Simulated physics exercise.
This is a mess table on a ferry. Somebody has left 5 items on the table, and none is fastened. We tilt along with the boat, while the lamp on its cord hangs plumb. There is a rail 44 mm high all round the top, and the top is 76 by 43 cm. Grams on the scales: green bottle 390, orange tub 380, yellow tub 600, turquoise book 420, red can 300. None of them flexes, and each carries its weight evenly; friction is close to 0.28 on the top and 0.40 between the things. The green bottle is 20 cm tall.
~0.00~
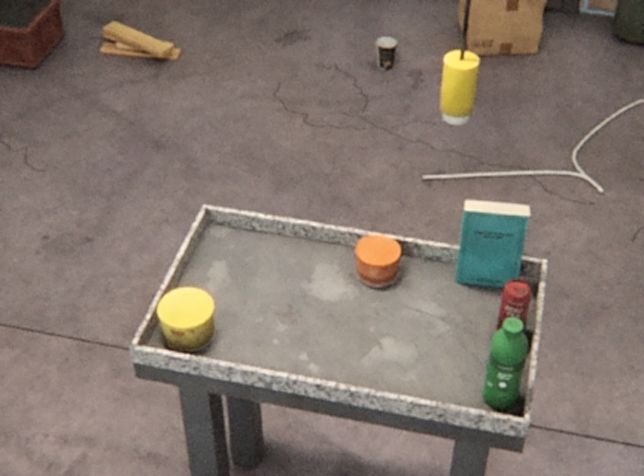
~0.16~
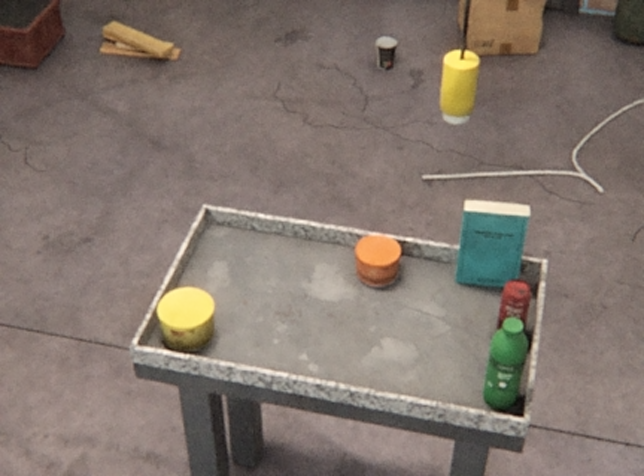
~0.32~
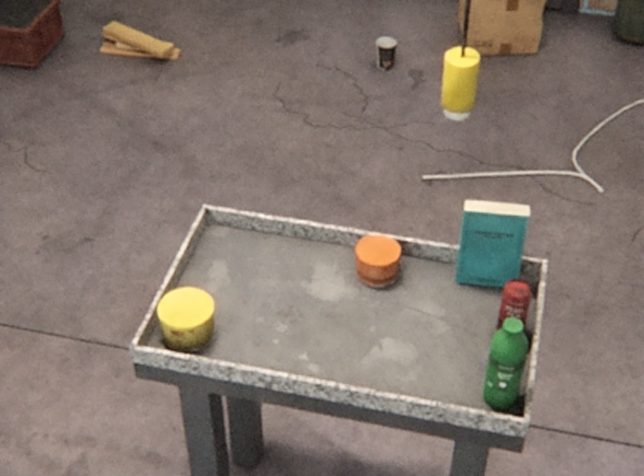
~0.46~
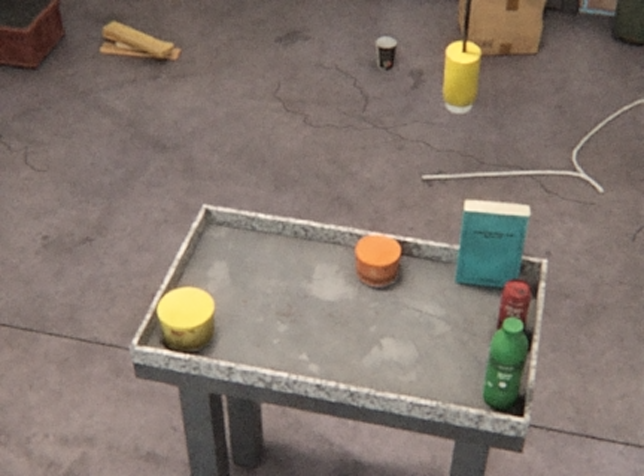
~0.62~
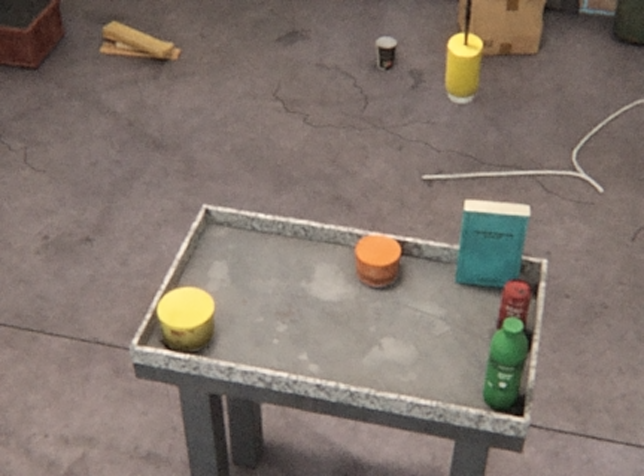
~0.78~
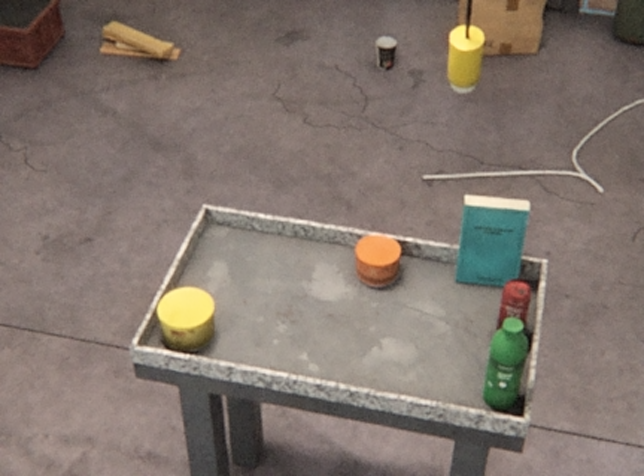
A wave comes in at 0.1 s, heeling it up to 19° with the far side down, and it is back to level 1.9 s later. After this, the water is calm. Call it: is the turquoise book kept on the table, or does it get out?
It gets out.
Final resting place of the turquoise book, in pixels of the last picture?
In the end it sits at around (511, 265).
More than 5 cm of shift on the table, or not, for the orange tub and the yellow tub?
Here the orange tub is left in place, and the yellow tub moves off.
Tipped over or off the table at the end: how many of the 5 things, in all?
1.
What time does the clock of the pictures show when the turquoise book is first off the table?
0.9 s, roughly.
After 1.08 s, boat heeled 19°, far side down; turquoise book now off the table.
After 1.28 s, boat heeled 16°, far side down; green bottle slid 5 cm; red can slid 5 cm; yellow tub slid 5 cm.
After 1.38 s, boat heeled 14°, far side down; green bottle slid 7 cm; red can slid 7 cm; yellow tub slid 7 cm.
After 1.58 s, boat heeled 8°, far side down; green bottle slid 9 cm; red can slid 9 cm; yellow tub slid 9 cm.
At rest (2.5 s), off the table, turquoise book; not toppled but over 5 cm from the start, green bottle, yellow tub and red can; the last one in place, give or take 5 cm. In the last view, turquoise book near (511, 265).
